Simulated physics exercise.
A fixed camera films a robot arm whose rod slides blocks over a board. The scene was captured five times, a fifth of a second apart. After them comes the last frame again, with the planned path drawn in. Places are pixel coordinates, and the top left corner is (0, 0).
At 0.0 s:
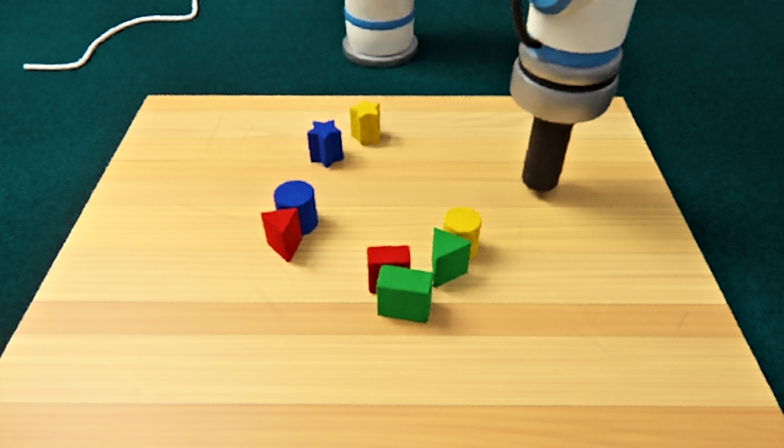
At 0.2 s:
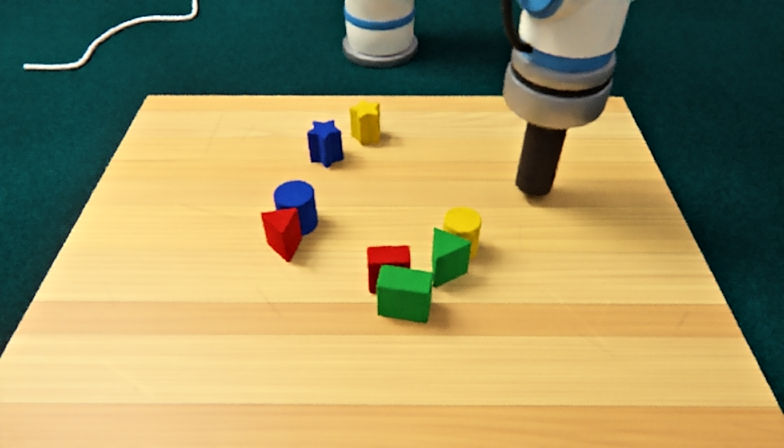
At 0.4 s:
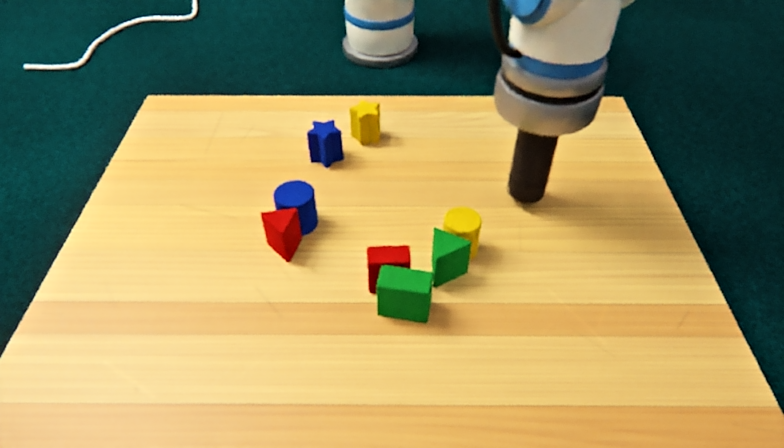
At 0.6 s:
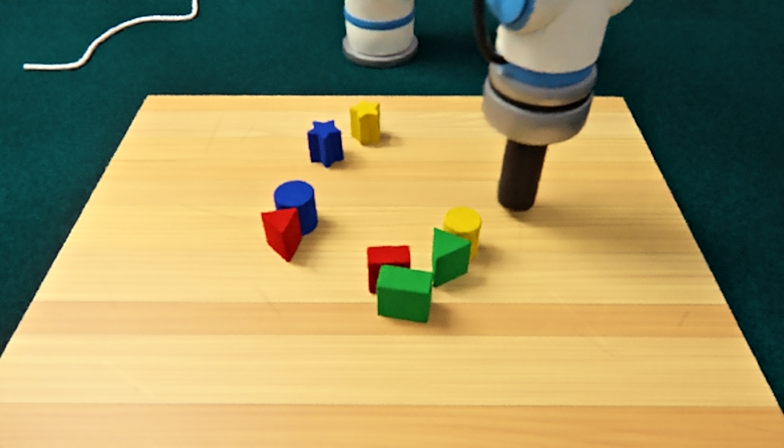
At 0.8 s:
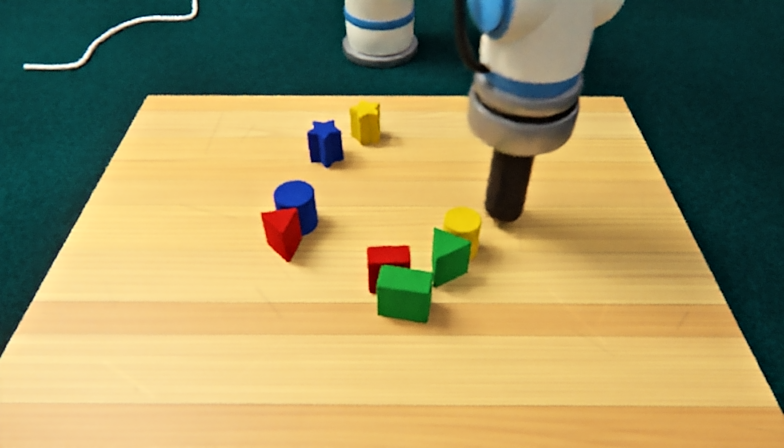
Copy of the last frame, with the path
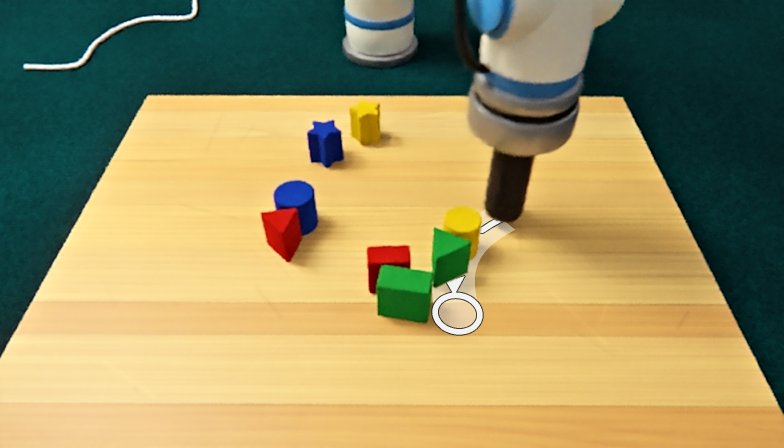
The clip shows colored blocks scattered on a wooden board as a robotic arm with a dark rod moves a short way left and toward the viewer, nearing the yellow round block, while all the blocks stay still.
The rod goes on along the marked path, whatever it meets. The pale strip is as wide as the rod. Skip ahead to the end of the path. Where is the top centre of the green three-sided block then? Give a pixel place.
It will likely be found at (436, 305).
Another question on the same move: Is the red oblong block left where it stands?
I expect not.
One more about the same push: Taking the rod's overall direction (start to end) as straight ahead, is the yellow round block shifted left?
No - that is not the case.
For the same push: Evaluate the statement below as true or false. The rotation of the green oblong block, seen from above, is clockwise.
True.
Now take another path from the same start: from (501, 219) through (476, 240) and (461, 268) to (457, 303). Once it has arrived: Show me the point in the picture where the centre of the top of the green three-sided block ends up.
By then it is at (423, 293).
The line goes from (501, 219) by way of (470, 240) and (454, 273) to (457, 313).
The first path, step by step. One third of the way, rod at (470, 232); green three-sided block at (437, 253), turned 20° anticlockwise; yellow round block at (446, 230).
Two thirds of the way, rod at (455, 265); red oblong block at (374, 254), turned 15° anticlockwise; green oblong block at (402, 283), turned 20° clockwise; green three-sided block at (436, 274), turned 55° anticlockwise; yellow round block at (416, 248).
At the end, rod at (459, 305); red oblong block at (371, 254), turned 20° anticlockwise; green oblong block at (396, 291), turned 55° clockwise; green three-sided block at (436, 305), turned 15° clockwise; yellow round block at (414, 252).
